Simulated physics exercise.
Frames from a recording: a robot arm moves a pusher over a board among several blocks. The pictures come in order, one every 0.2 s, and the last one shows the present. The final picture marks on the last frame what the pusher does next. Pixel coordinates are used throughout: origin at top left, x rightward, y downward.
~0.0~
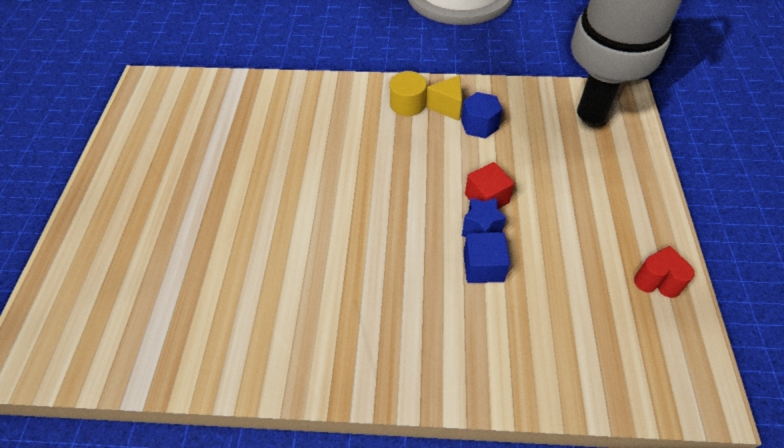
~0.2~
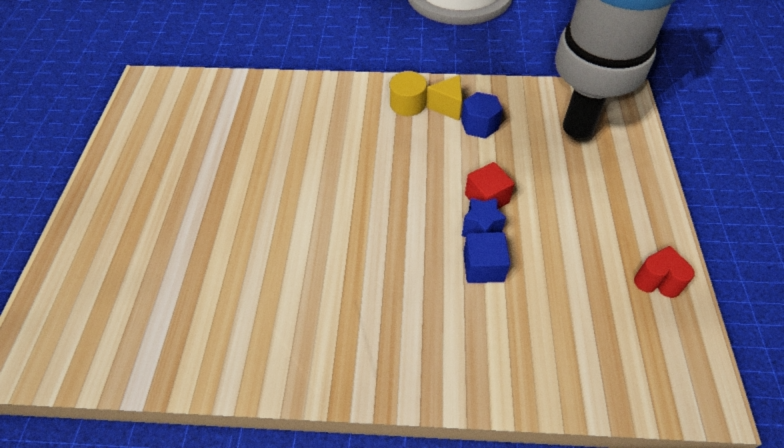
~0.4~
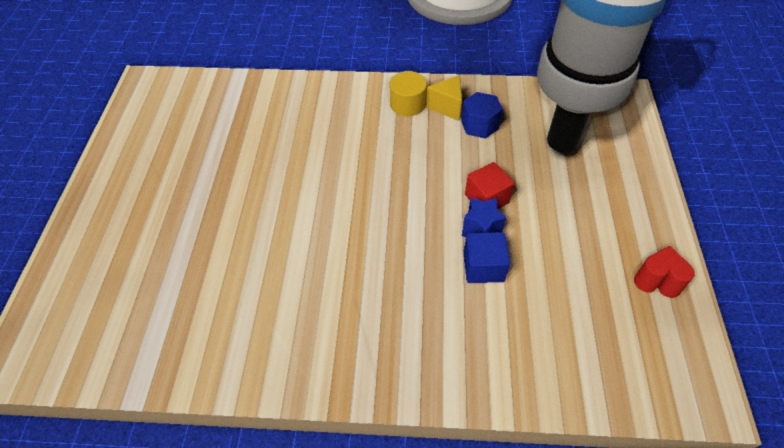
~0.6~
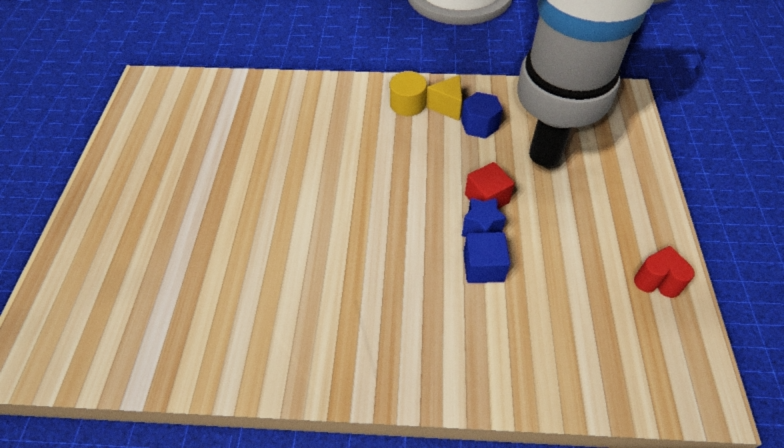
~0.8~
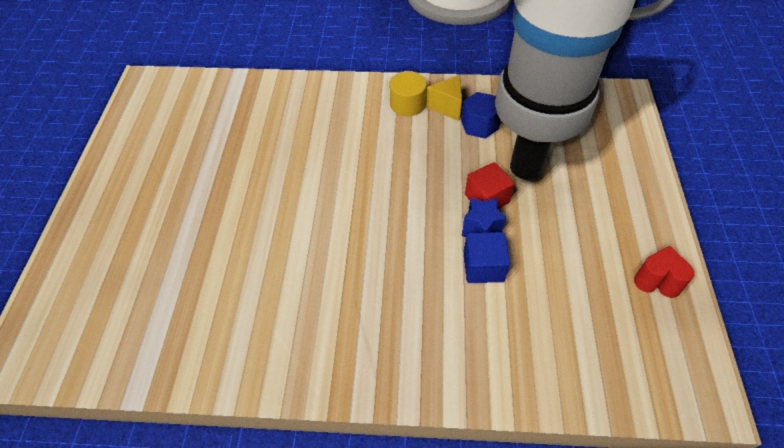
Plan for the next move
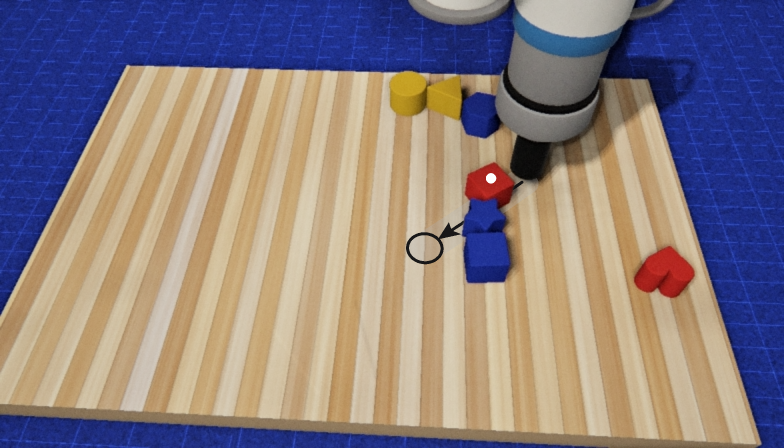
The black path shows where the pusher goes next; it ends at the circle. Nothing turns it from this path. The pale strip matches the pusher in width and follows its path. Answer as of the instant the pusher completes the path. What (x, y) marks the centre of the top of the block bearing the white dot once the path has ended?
Just about (412, 200).
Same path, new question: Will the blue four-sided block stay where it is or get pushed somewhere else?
That block slides.
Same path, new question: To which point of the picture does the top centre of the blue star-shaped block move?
At the end it should sit near (448, 251).
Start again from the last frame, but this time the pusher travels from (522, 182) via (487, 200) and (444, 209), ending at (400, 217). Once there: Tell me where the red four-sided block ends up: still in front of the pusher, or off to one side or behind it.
At the end of the path, the pusher is still pushing the red four-sided block ahead of it.
The line goes from (522, 182) directly to (425, 248); the dot is on the red four-sided block.
On the path given first. One third of the way, pusher (494, 190); blue star-shaped block (482, 214), turned 20° anticlockwise; red four-sided block (462, 189), turned 20° clockwise.
Two thirds of the way, pusher (461, 212); blue star-shaped block (465, 236), turned 60° anticlockwise; blue four-sided block (490, 263), turned 20° anticlockwise; red four-sided block (426, 199), turned 60° clockwise.
At the end, pusher (426, 235); blue hexagon unmoved; blue star-shaped block (448, 251), turned 110° anticlockwise; blue four-sided block (491, 266), turned 30° anticlockwise; red four-sided block (412, 200), turned 80° clockwise.
